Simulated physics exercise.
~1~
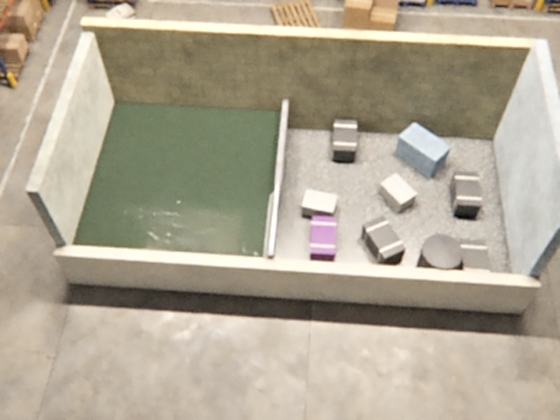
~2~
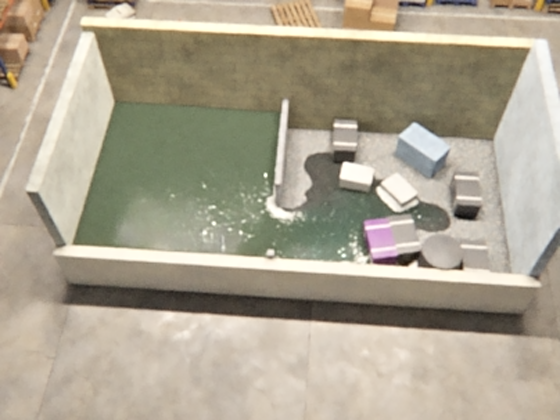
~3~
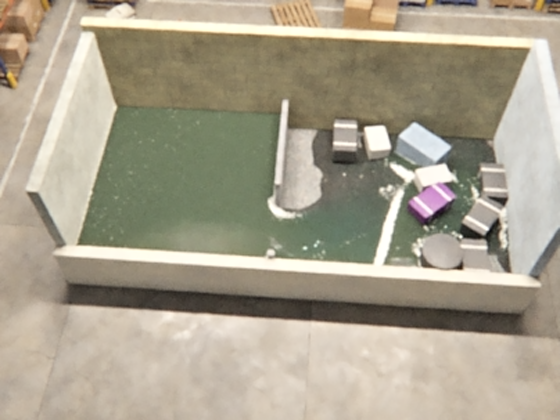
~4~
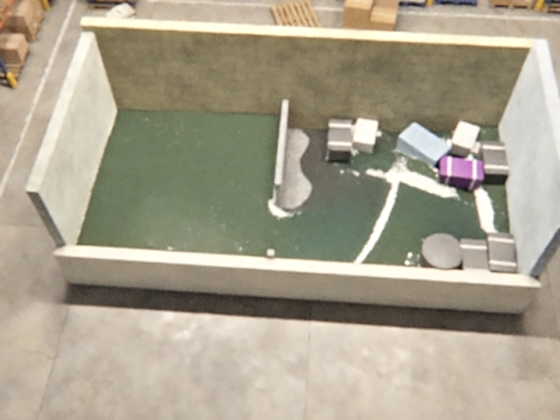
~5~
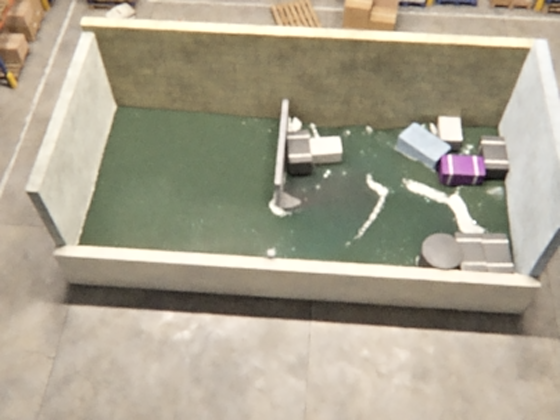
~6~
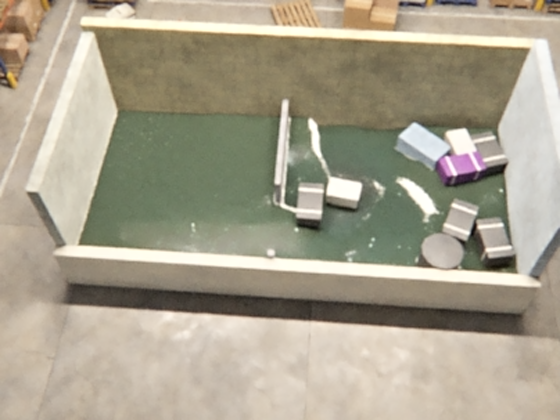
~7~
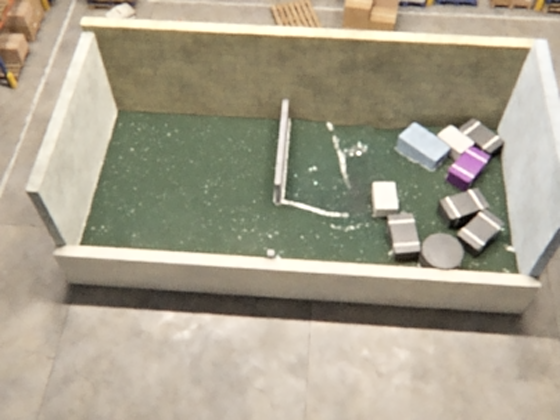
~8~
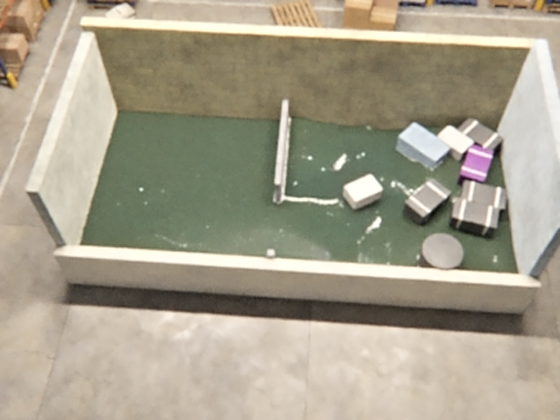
The footage shows green water bursting from the left room past a partition into the right room, pushing trunks and crates around until water covers both floors; the purple trunk is swept toward the upper right, ending beside a blue box, while a pale crate floats nearer the middle.
